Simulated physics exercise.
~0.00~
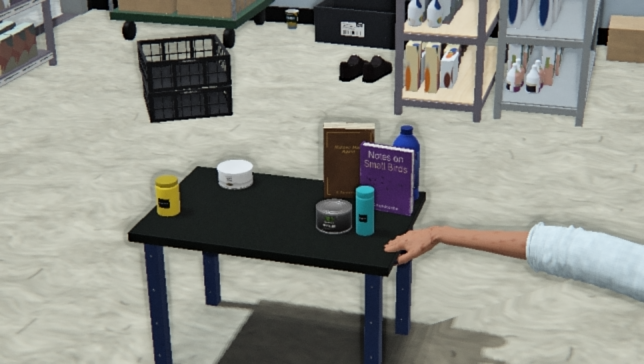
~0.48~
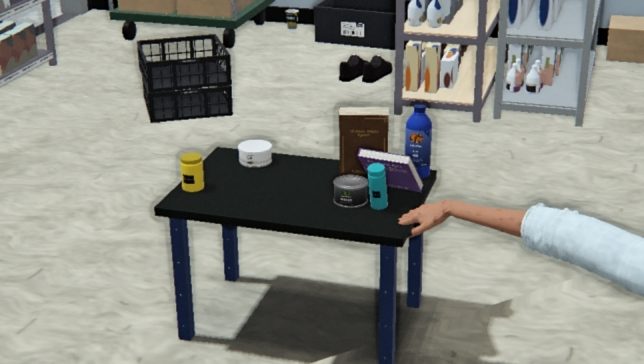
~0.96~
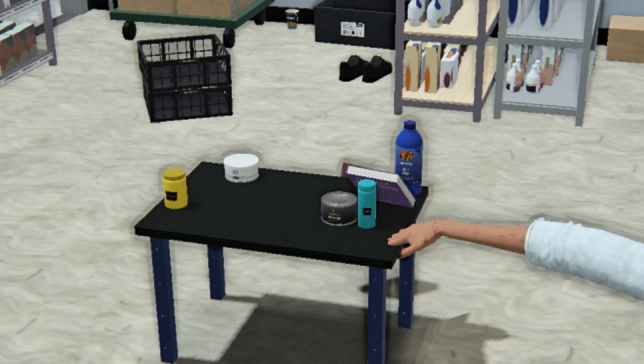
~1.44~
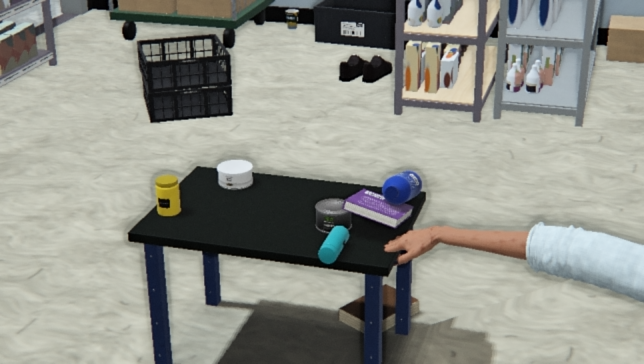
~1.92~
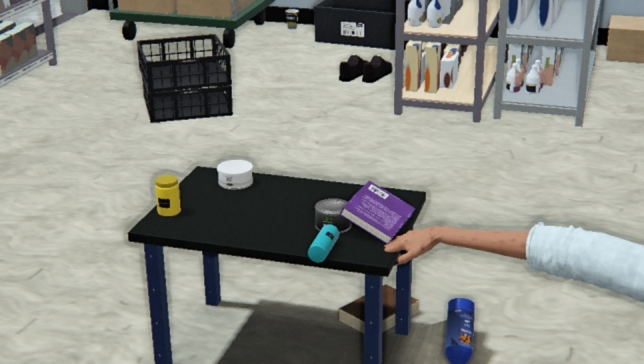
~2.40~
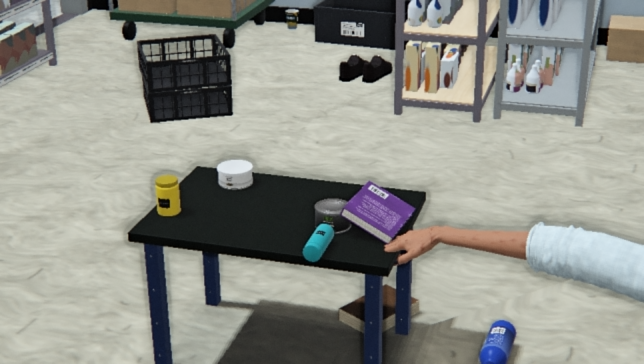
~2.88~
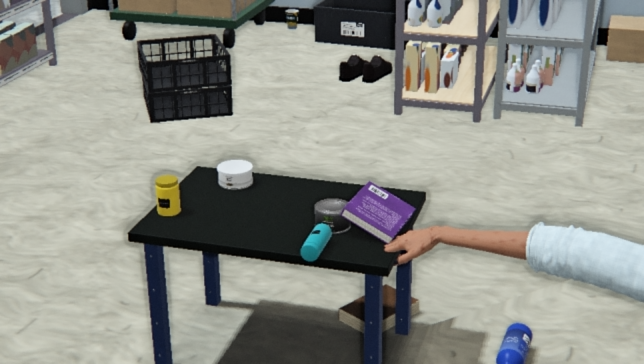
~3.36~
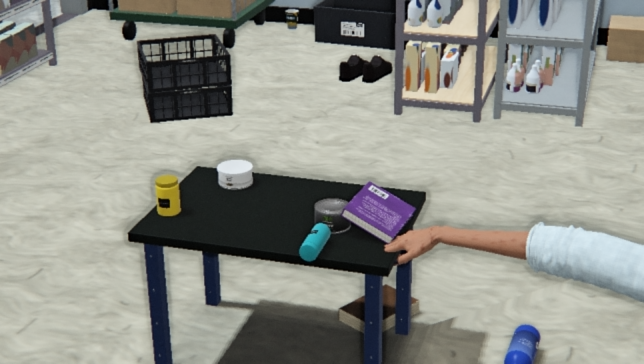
Black table jerking back and forth beside a hand, tipping two books, a blue bottle and turquoise shaker, book and bottle ending on floor.
